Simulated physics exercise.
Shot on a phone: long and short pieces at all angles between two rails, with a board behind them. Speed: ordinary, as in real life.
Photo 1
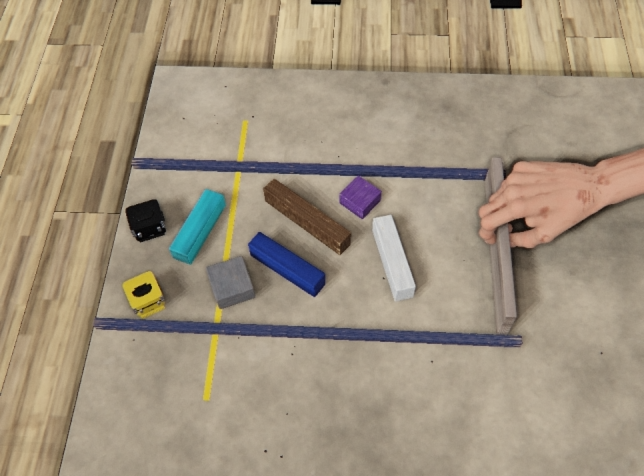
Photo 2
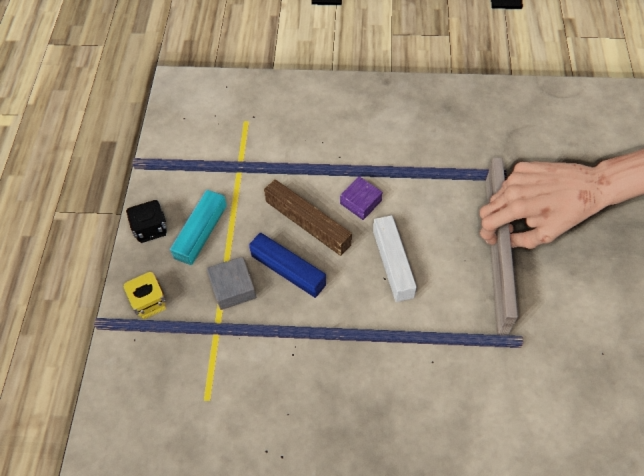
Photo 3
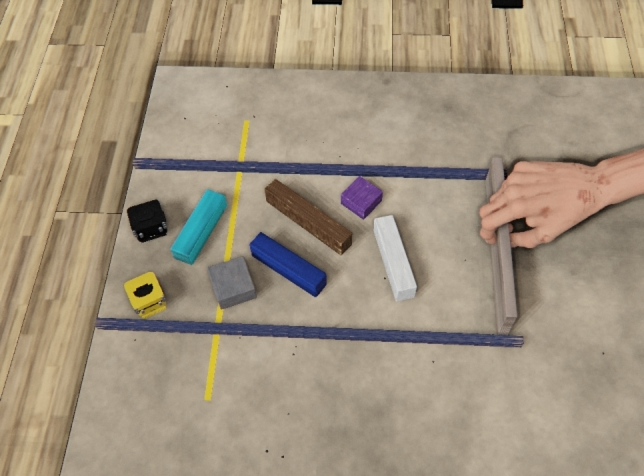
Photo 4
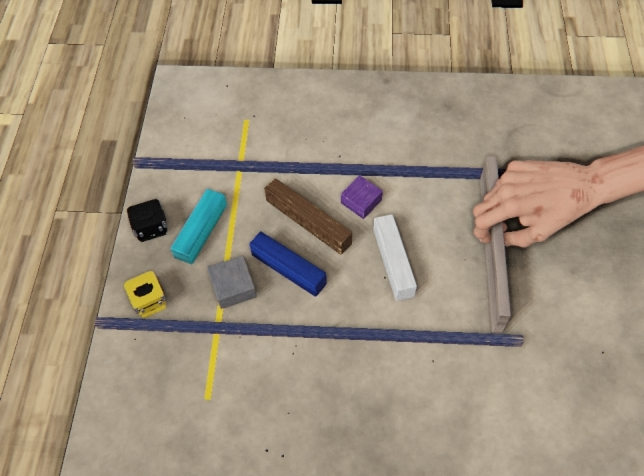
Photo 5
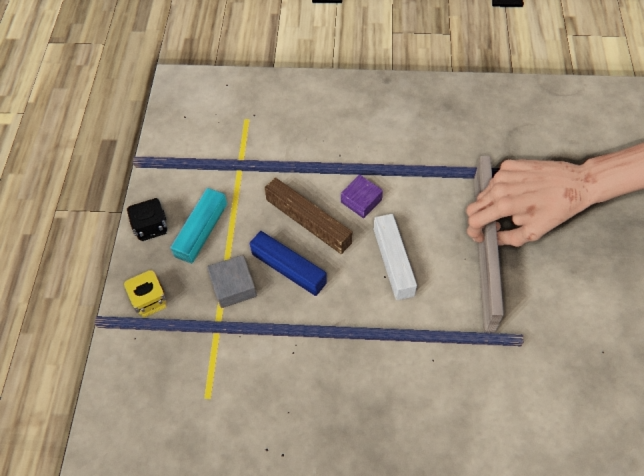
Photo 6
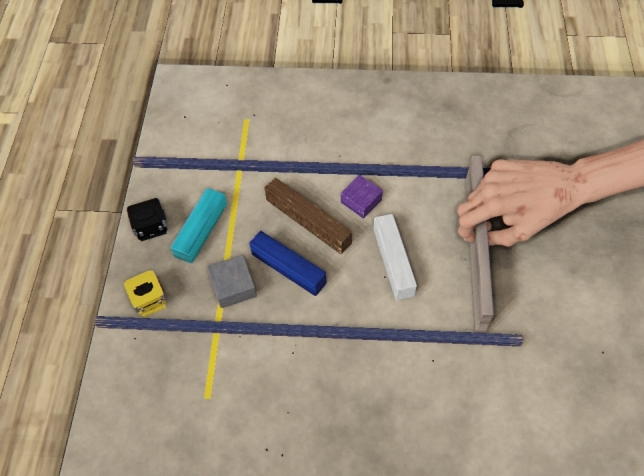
We see blocks and sticks of various colours lying between two dark blue rails, some beside a yellow line, while a hand holding a board at the right stays still, then slides it slightly left; the pieces do not move.
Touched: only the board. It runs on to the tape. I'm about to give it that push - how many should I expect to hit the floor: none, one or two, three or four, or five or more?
Expect none.
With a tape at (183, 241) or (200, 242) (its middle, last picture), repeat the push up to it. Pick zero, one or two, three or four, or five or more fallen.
For the first tape the count would be 3 or 4, for the second either one or two.
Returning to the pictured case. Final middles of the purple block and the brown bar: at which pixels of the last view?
I'd put one at around (219, 199) and the other at around (193, 212).
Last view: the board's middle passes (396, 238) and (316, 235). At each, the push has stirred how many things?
First position 1; second position 4.
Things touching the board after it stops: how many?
In contact: 2.
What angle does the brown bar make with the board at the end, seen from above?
I'd estimate about 15 degrees.
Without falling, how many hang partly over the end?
I get 1.
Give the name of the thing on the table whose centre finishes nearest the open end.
The black case is the one you want.
Soon after, none off yet; black case at rest near (148, 220); yellow case at rest near (146, 294); turquoise stick at rest near (200, 225).
In the end, the number that fall off is zero.
